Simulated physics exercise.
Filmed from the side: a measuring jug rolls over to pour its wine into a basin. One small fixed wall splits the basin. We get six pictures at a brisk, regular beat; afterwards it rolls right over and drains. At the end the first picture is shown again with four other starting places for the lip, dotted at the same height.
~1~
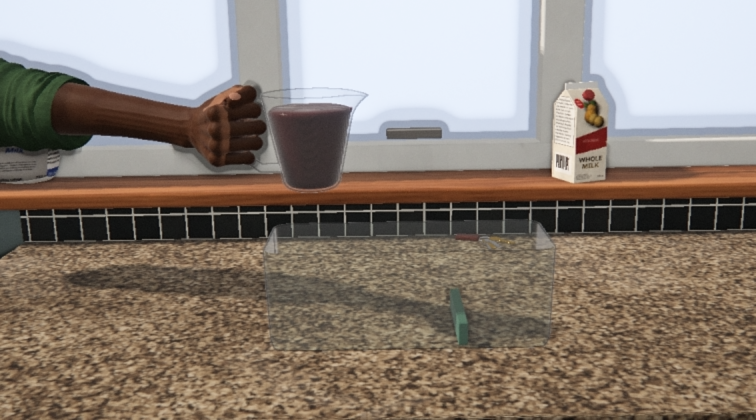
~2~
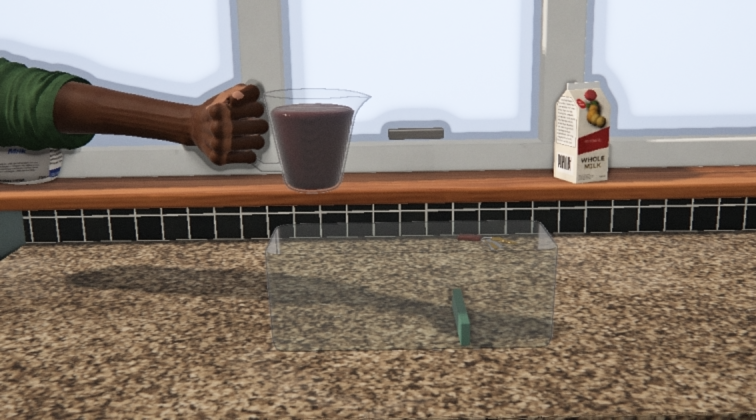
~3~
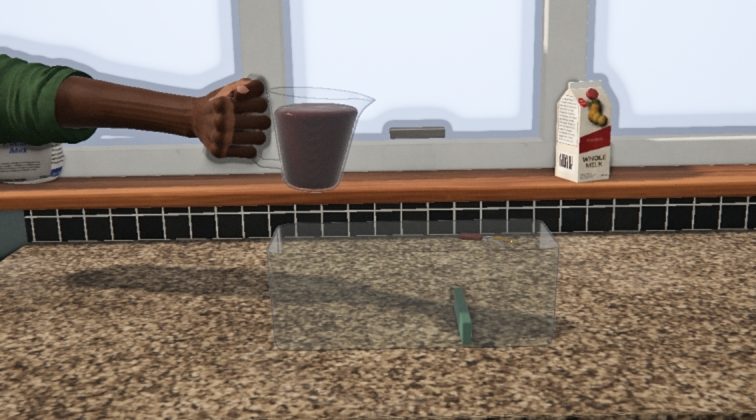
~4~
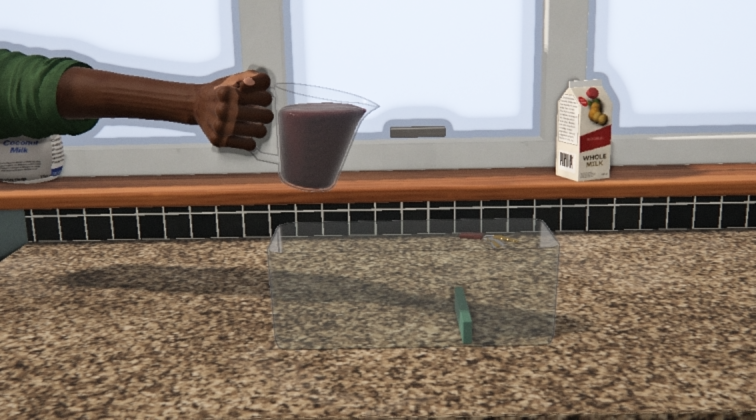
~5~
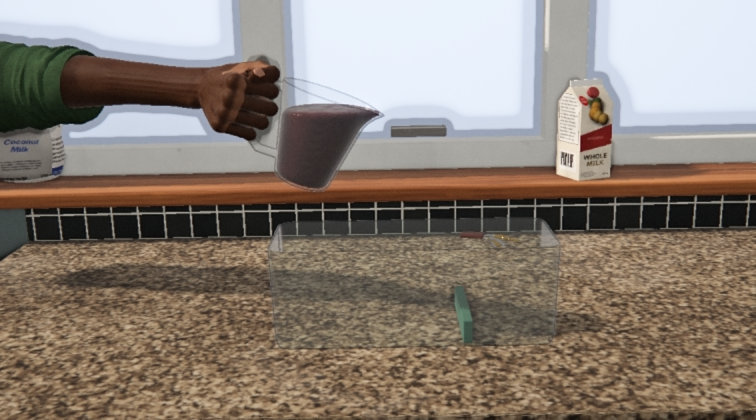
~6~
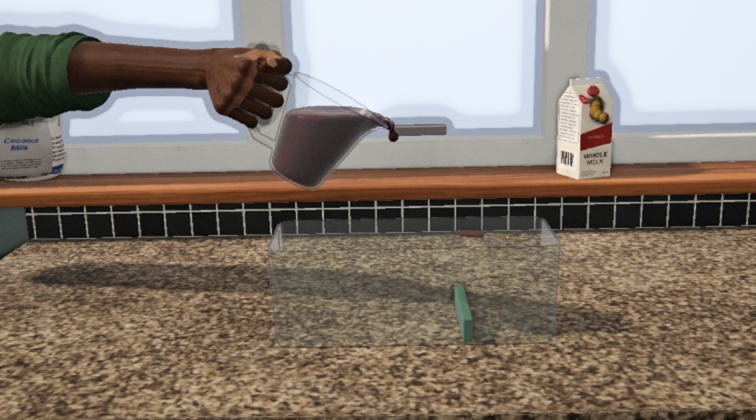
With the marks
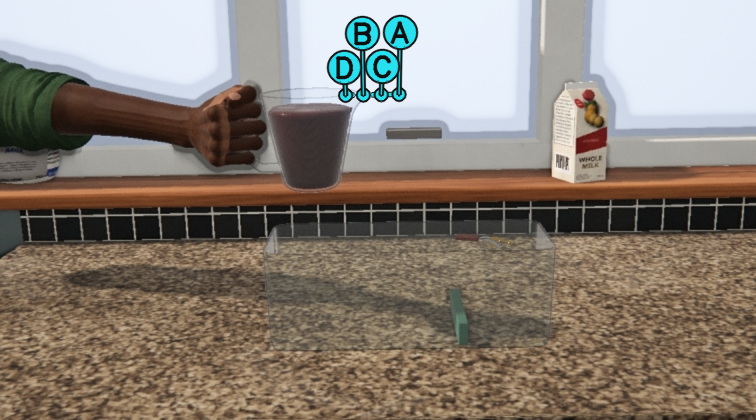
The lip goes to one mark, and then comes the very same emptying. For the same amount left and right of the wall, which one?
I would pick spot A.
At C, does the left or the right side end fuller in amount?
The left side.
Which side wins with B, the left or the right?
The left side.
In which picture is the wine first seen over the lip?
Picture 6.
In cyan, A at (399, 94); B at (363, 95); C at (381, 94); D at (345, 95).
If A is chosen, about 53 % ends left of the wall and 46 % right of it.
If B is chosen, about 89 % ends left of the wall and 10 % right of it.
If C is chosen, about 81 % ends left of the wall and 18 % right of it.
If D is chosen, about 86 % ends left of the wall and 13 % right of it.
